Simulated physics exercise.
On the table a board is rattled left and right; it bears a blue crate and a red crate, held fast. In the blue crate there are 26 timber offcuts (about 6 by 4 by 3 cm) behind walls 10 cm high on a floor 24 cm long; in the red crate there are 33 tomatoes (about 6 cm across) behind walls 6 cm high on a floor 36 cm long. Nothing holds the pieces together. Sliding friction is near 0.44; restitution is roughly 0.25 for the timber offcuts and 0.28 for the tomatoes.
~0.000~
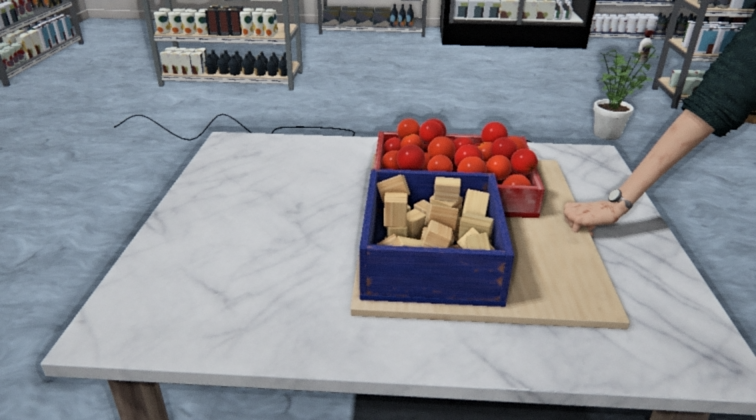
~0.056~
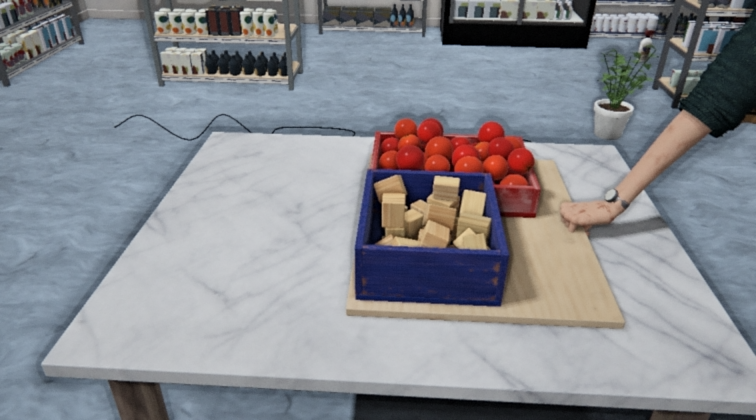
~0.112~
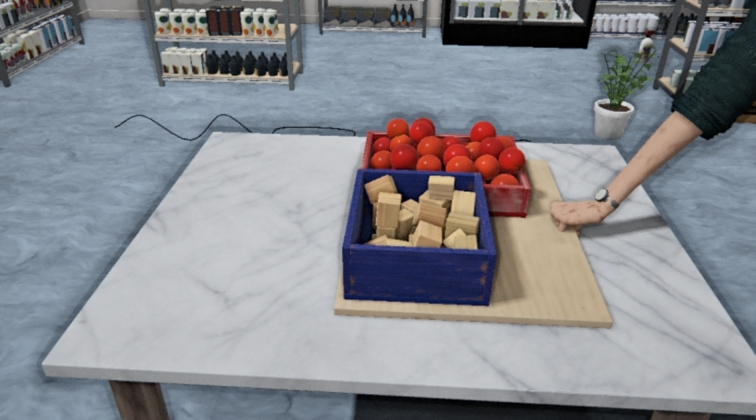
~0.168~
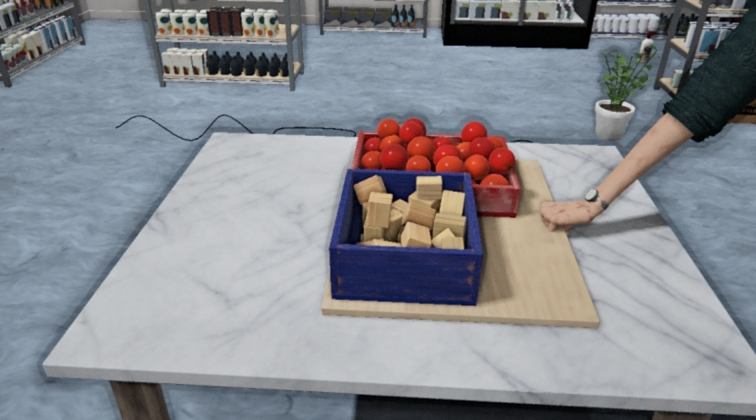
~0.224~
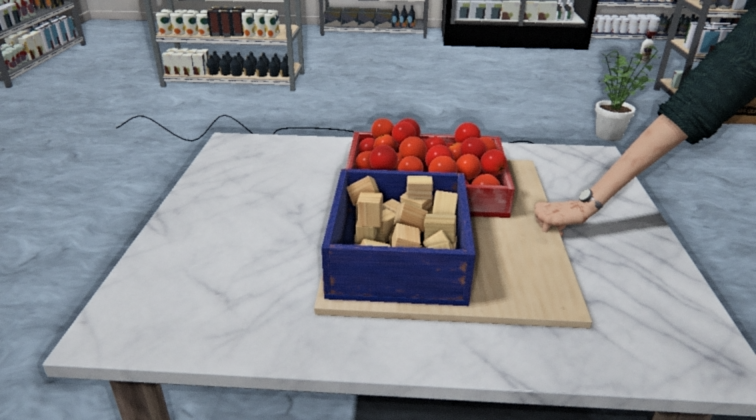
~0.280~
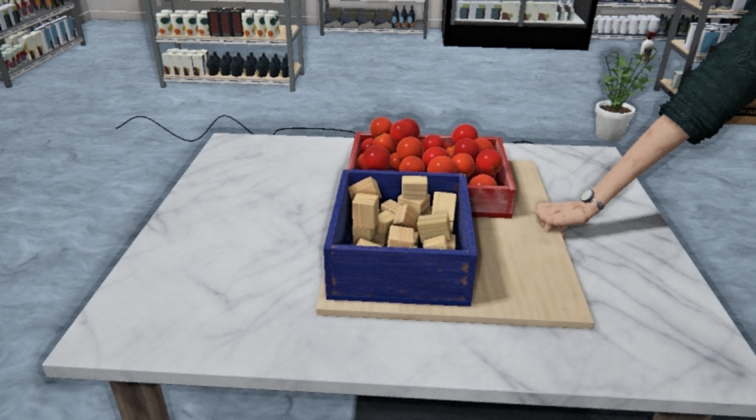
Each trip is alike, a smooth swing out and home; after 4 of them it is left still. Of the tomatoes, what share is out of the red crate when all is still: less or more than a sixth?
Out of the red crate go fewer than one in six of the tomatoes.
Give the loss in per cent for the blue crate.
Lost: Blue crate 0 per cent.
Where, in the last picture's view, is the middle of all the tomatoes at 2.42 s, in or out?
At about (464, 171).
After 0.62 s, 0 of 26 out of the blue crate and 0 of 33 out of the red crate.
After 1.05 s, 0 of 26 out of the blue crate and 1 of 33 out of the red crate.
After 1.65 s, 0 of 26 out of the blue crate and 1 of 33 out of the red crate.
When it is over (at 2.42 s), 0 of 26 out of the blue crate and 1 of 33 out of the red crate. Asked share, 1 of 33, 3 per cent.
